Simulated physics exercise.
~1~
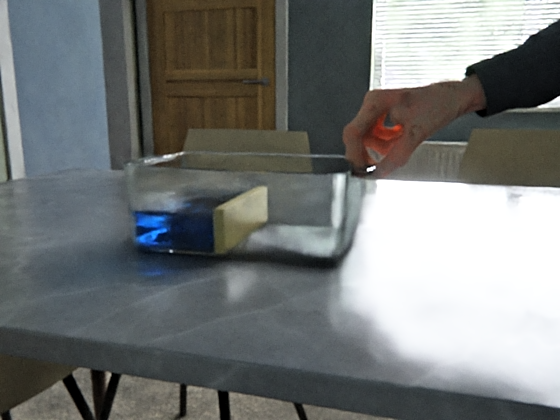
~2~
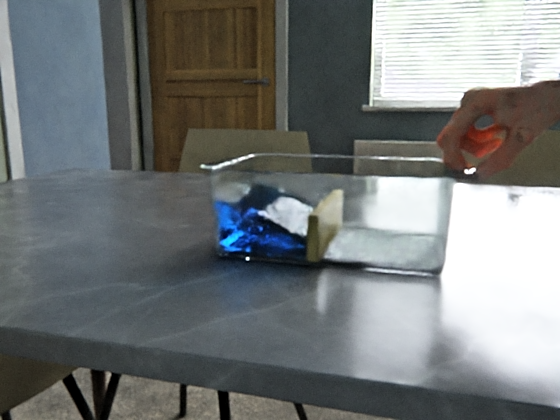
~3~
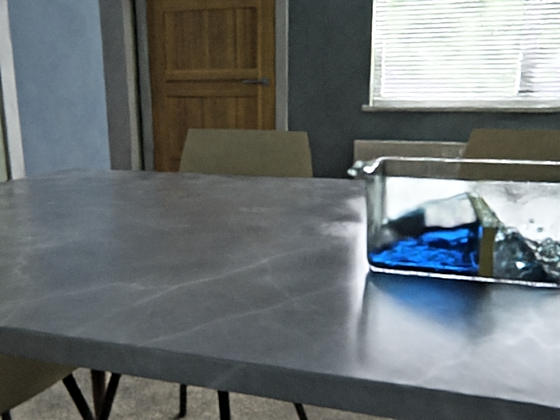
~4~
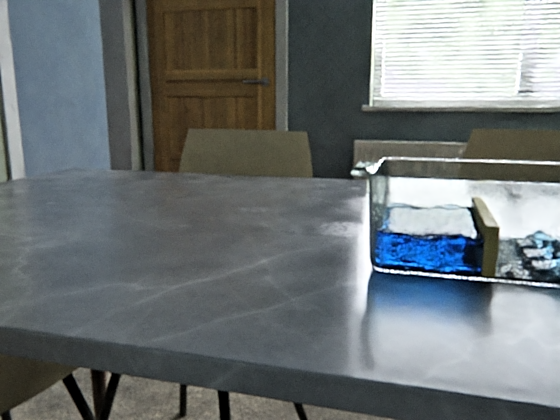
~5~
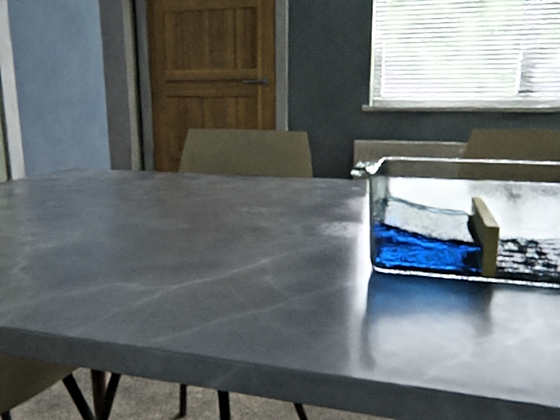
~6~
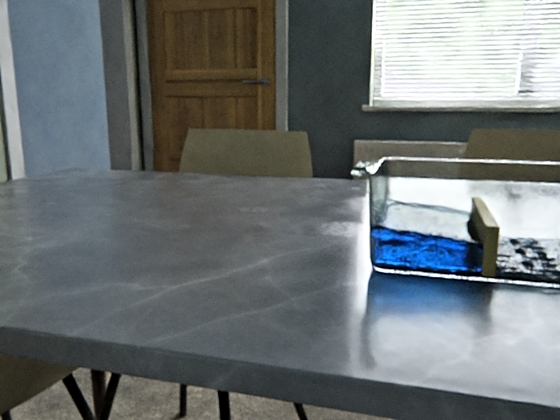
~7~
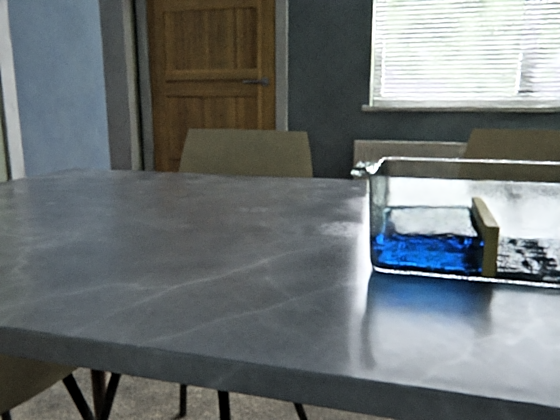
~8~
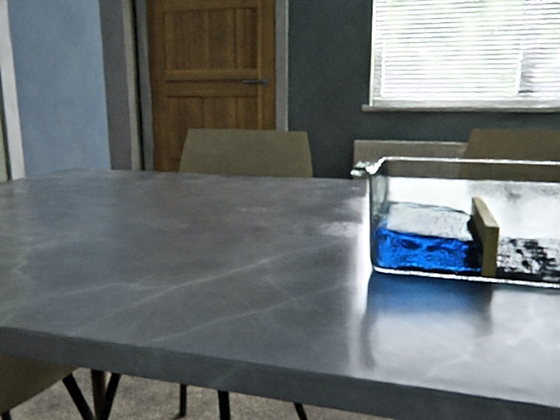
The video shows a hand pulling a clear container of blue liquid, split by a low divider, rightward across a gray table; the liquid sloshes and some spills over the divider, then settles mostly on the left with a little on the right.
